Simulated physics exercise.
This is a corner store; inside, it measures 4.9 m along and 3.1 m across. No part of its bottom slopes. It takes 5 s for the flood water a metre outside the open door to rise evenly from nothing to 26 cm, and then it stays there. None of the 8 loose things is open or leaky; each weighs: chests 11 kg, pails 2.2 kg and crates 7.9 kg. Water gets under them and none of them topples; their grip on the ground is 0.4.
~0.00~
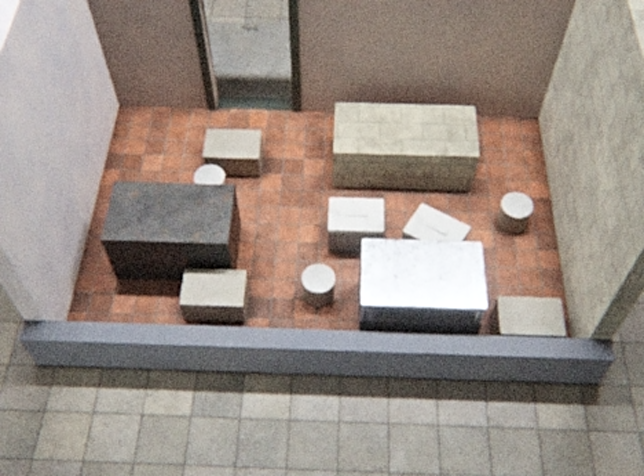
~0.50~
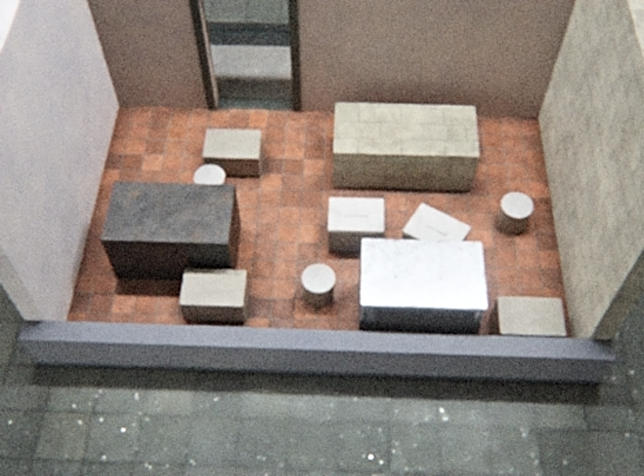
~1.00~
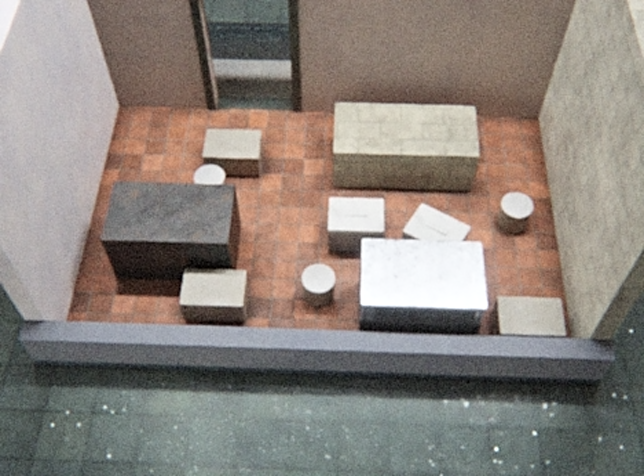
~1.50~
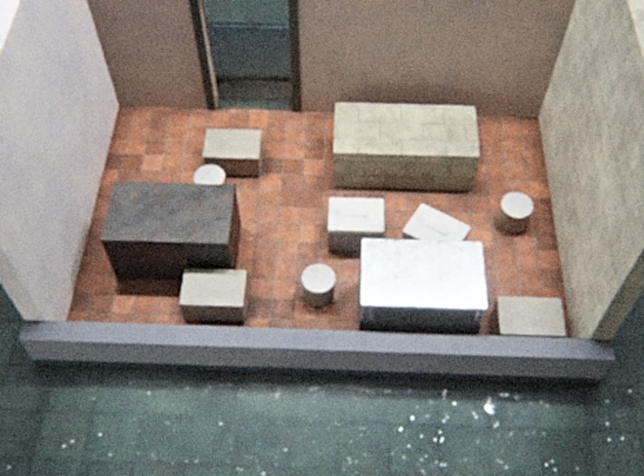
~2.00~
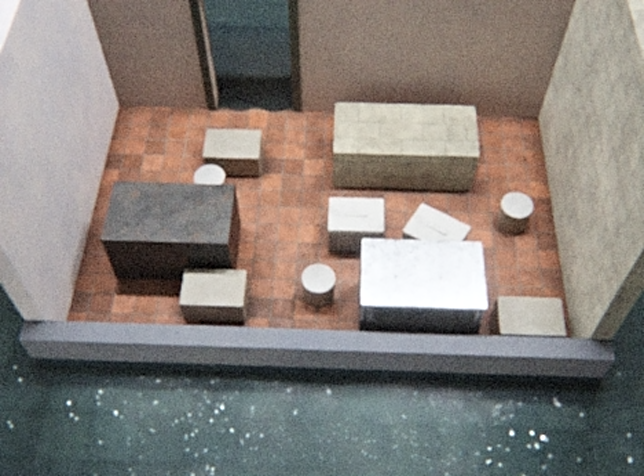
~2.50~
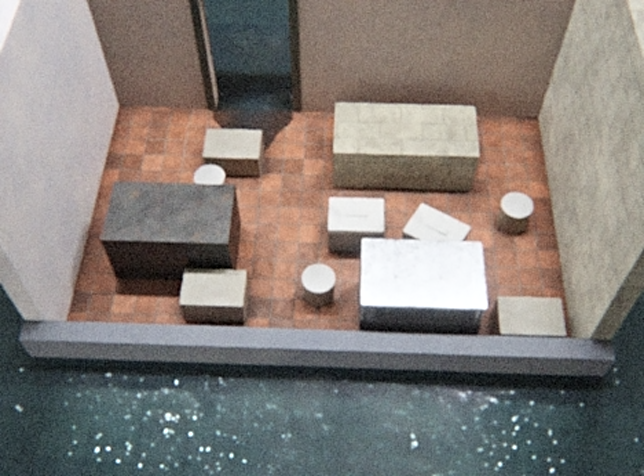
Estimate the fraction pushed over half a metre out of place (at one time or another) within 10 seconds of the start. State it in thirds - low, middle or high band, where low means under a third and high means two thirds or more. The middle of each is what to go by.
Middle band.
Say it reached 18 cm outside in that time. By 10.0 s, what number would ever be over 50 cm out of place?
Then 3 of them.
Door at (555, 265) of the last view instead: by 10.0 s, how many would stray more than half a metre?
In that case the number is 7.
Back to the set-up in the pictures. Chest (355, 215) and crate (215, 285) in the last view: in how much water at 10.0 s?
I'd put it at 5 cm and 14 cm respectively.
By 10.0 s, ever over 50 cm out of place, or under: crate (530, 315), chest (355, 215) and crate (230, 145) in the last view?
First not as far, then farther, then farther.
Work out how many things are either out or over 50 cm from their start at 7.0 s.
Result: 3.
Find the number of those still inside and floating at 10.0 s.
At that moment 6.
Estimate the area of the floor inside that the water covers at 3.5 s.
Close to 2.5 m2, I'd say.
After 3.5 s 0 of 8 are over 50 cm from their spots; 0 afloat.
After 4.5 s 0 of 8 are over 50 cm from their spots; 2 afloat.
After 7.0 s 3 of 8 are over 50 cm from their spots; 3 afloat.
After 10.0 s 5 of 8 are over 50 cm from their spots, and 5 have been at some point; 6 afloat.
